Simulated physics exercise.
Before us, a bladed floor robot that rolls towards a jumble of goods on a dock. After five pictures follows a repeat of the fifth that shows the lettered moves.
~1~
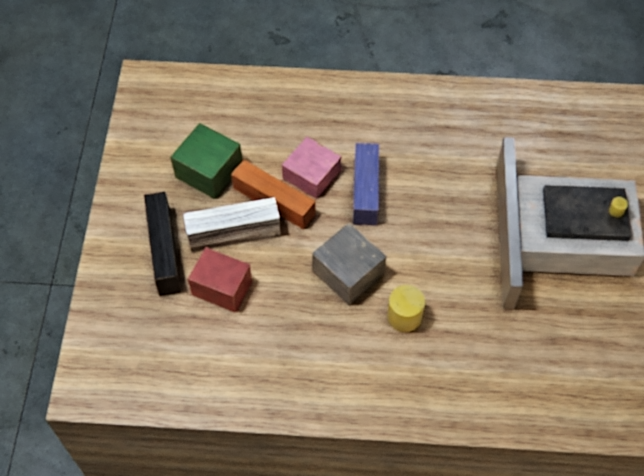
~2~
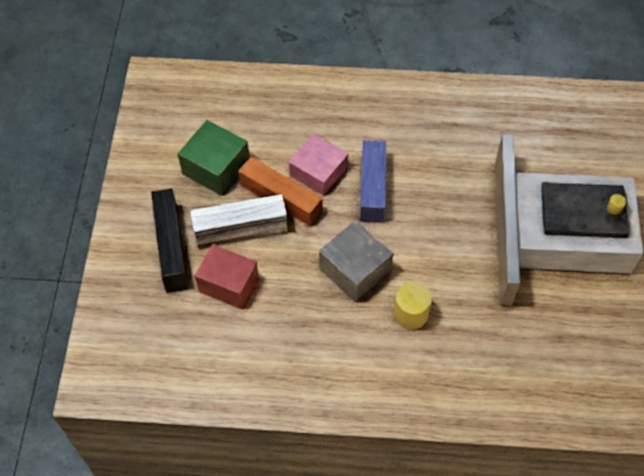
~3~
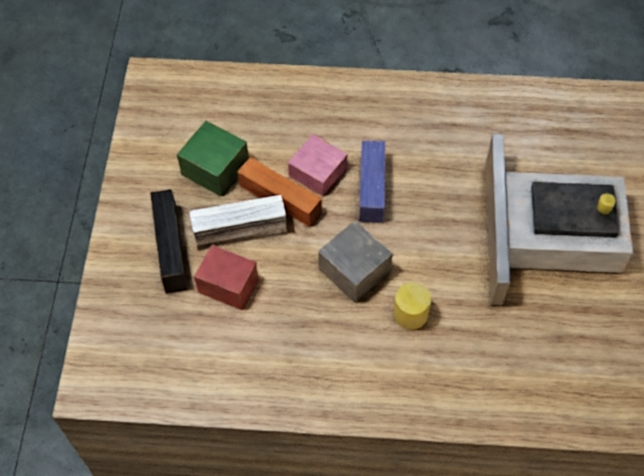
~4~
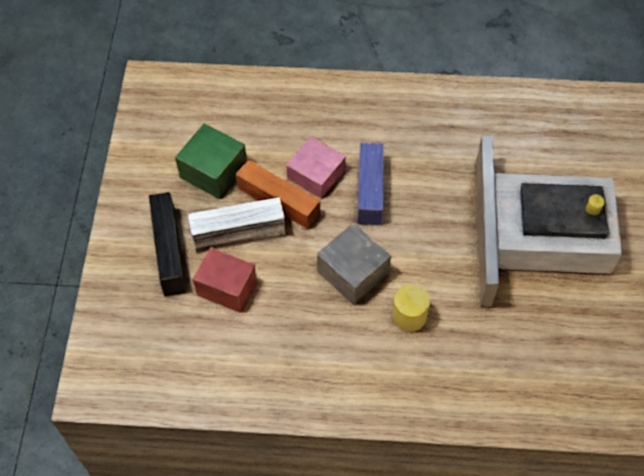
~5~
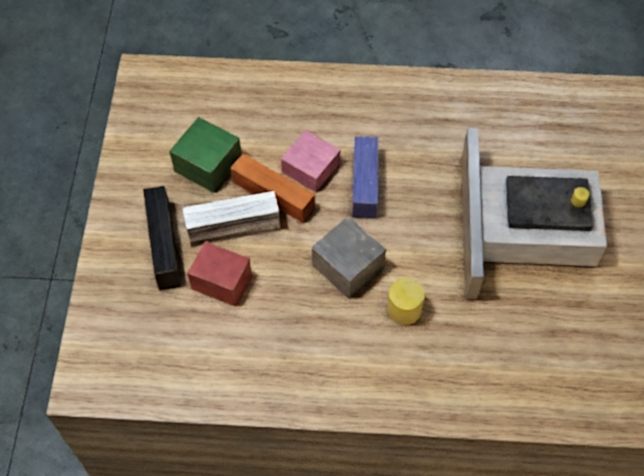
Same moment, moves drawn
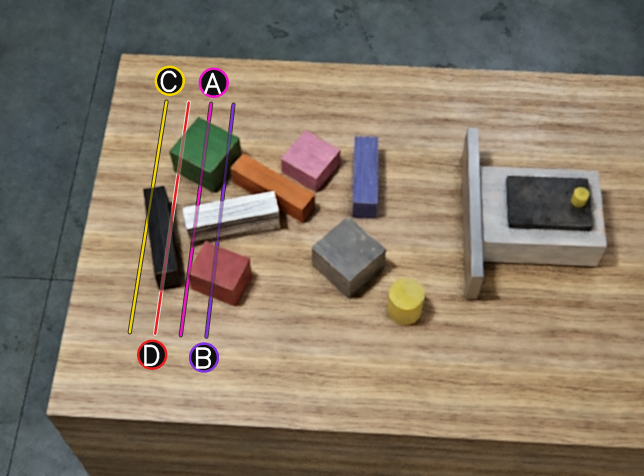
At the start, a grey bladed machine sits at the right of a wooden surface, apart from a cluster of coloured blocks, sticks and a yellow cylinder on the left. The view shifts slightly, then the machine slides slowly leftward, blade first, narrowing the gap while the blocks stay in their arrangement, untouched.
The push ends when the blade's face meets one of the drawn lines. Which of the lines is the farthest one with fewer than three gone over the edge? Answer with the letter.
Line D.
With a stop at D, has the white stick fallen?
No.
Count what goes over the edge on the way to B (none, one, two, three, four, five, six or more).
By then, none.
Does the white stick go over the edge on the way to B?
By then, no.
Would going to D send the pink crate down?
By then, no.
On the marked copy, A at (197, 211); B at (221, 213); C at (149, 209); D at (173, 210).
Following D. Soon after the start, robot (433, 197); yellow canister (401, 305); blue bar (348, 176).
Later, robot (323, 191); black stick (119, 256); green crate (149, 132).
In the end, robot (238, 187); green crate over the edge; black stick over the edge; two fallen.
As for the rest, A is within the limit but short; B is within the limit but short; C drops four.
